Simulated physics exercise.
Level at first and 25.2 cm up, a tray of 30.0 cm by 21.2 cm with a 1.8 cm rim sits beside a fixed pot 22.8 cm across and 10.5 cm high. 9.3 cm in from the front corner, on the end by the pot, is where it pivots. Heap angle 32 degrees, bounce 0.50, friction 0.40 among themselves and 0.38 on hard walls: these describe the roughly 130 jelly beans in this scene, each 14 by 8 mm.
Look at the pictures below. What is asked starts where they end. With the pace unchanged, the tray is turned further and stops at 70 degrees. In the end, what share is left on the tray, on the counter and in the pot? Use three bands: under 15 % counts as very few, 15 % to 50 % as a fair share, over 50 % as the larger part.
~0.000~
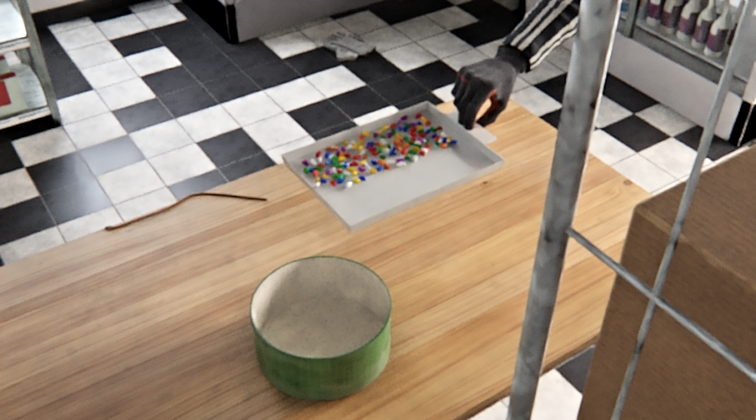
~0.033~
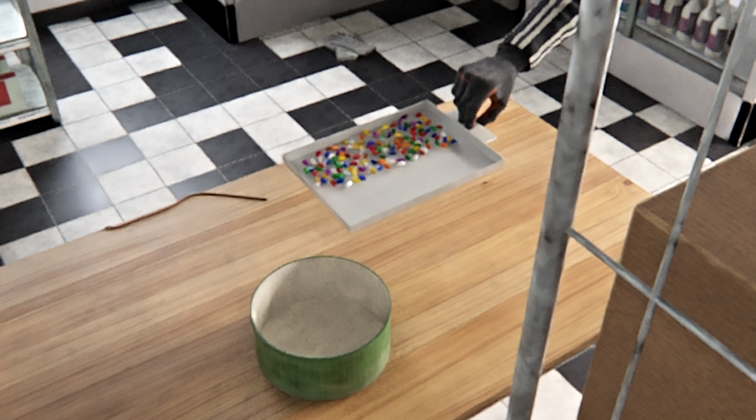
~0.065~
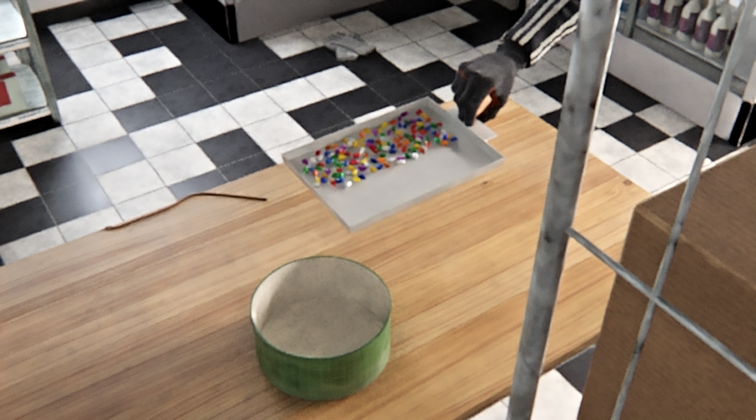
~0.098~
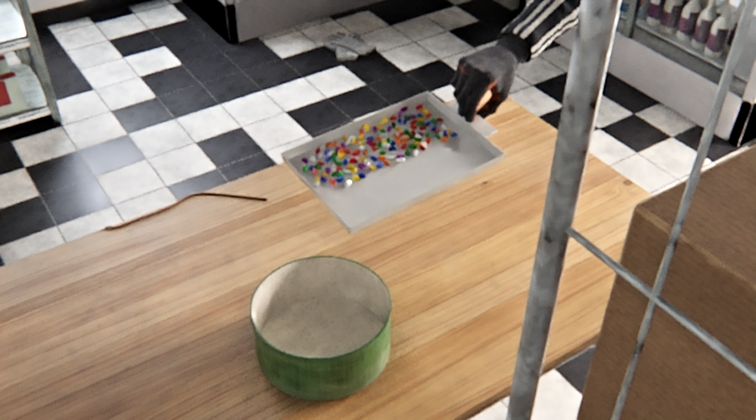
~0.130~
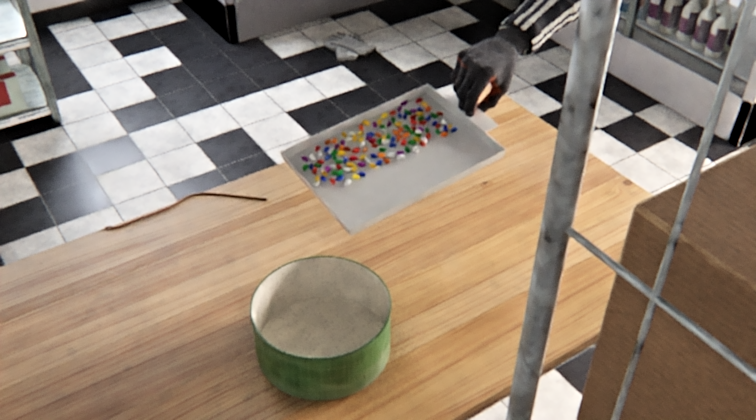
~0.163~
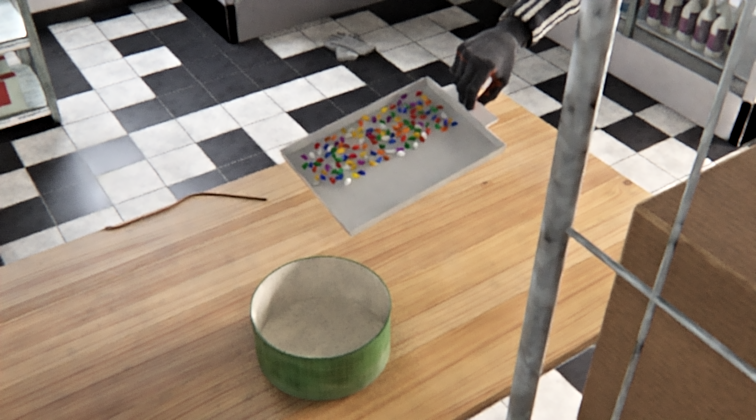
Tray: A fair share; counter: Very few; pot: The larger part.
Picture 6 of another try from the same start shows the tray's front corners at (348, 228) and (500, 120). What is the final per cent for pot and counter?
Split: Pot = 45, counter = 25.
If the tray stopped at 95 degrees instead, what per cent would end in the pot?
Estimated share: About 100 %.
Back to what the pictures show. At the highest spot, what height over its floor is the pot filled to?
I'd put it at close to 1.0 centimetres.
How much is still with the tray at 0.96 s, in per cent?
It works out to near 40 per cent of the load.
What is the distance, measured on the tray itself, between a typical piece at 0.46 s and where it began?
About 4 cm.
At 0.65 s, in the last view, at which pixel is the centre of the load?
Near (349, 206).
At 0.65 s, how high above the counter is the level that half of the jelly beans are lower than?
Roughly 26 centimetres, more or less.
After 0.46 s, tilt 40 degrees; the tray holds 100 %, the pot 0 %.
After 0.65 s, tilt 60 degrees; the tray holds 100 %, the pot 0 %.
Then, at 0.96 s, tilt 70 degrees; the tray holds 40 %, the pot 55 %.
By 2.1 s all is still; tray 30 %, counter 0 %, pot 70 %.
